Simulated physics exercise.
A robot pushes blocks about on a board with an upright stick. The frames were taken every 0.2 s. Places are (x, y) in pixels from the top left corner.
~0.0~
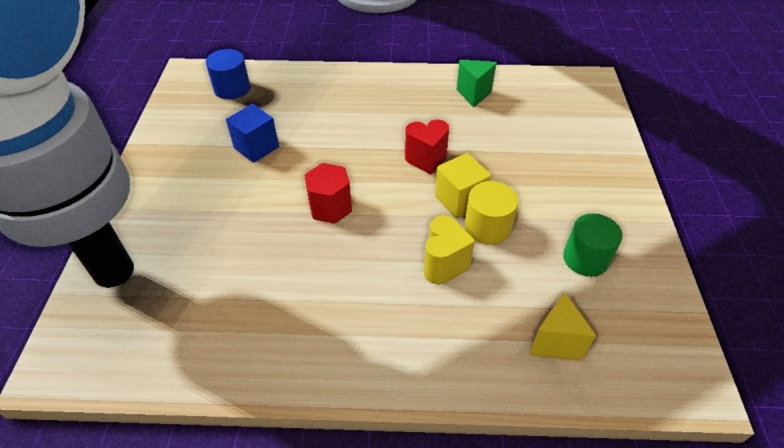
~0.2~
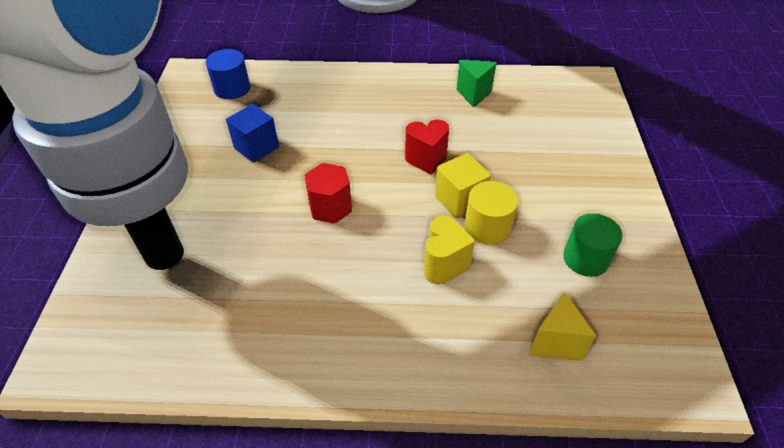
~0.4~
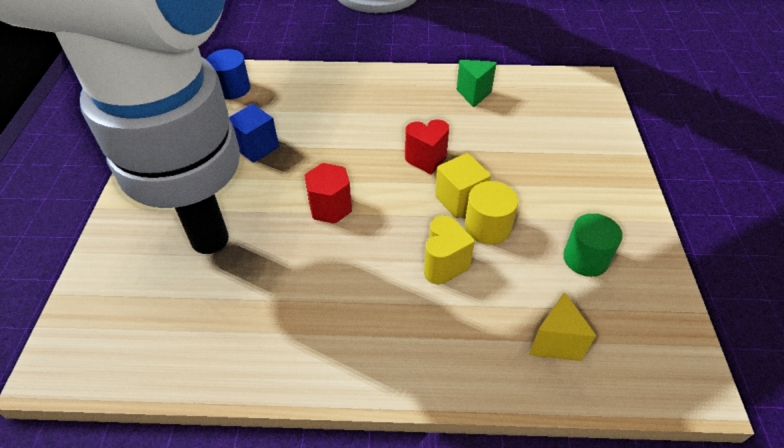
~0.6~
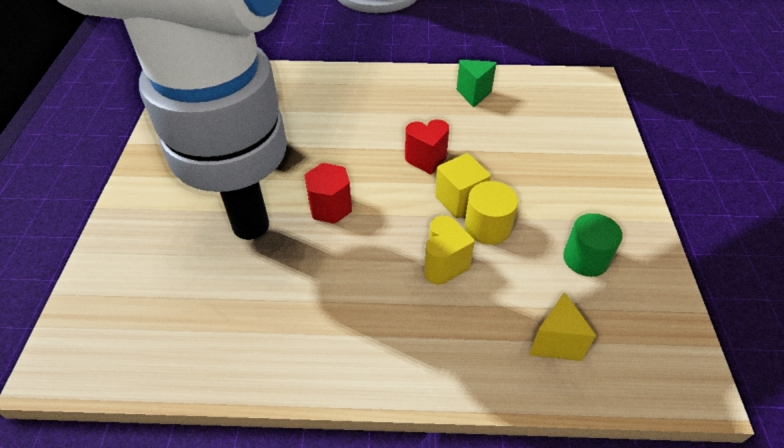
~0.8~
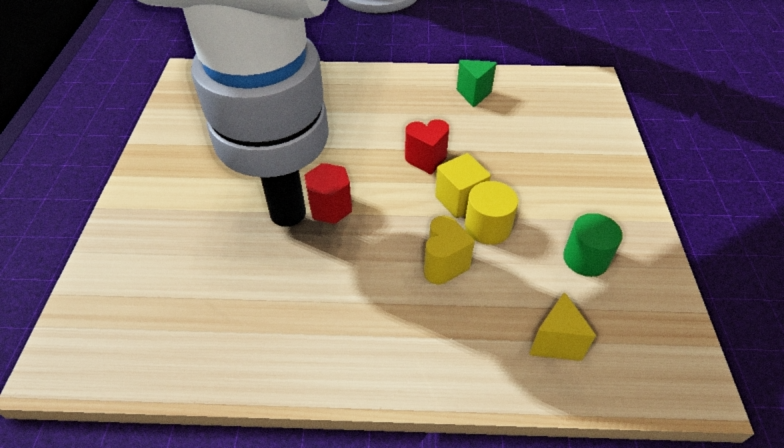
A pale wooden board on a purple surface is seen from above at an angle by a still camera. Blue blocks sit at upper left, a red hexagonal block and red heart near the middle, yellow blocks right of centre and lower right, and green ones at upper and middle right. A grey-and-white robot arm slides its black stick rightward and slightly up to beside the unmoving red hexagon, covering the blue blocks.
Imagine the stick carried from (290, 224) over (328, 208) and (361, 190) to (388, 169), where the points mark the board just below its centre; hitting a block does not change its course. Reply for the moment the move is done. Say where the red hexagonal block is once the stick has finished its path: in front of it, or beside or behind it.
I expect it to be in front.
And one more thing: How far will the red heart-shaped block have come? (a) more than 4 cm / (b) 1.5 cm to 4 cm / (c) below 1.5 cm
b
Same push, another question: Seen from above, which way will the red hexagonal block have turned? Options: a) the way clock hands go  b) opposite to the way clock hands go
The answer is b.
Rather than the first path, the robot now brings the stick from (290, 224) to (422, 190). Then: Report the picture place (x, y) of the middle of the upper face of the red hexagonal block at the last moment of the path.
The point I'd pick in the picture is (399, 138).
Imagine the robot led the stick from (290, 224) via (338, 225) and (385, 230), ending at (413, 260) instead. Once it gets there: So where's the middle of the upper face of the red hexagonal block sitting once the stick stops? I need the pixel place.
I think it will end close to (359, 168).
What follows on the original path. One third of the way, stick (328, 198); red hexagonal block (357, 162), turned 15° anticlockwise.
Two thirds of the way, stick (361, 179); red hexagonal block (388, 143), turned 25° anticlockwise.
At the end, stick (388, 159); red hexagonal block (410, 121), turned 40° anticlockwise; red heart-shaped block (446, 120), turned 55° clockwise; yellow square in place.
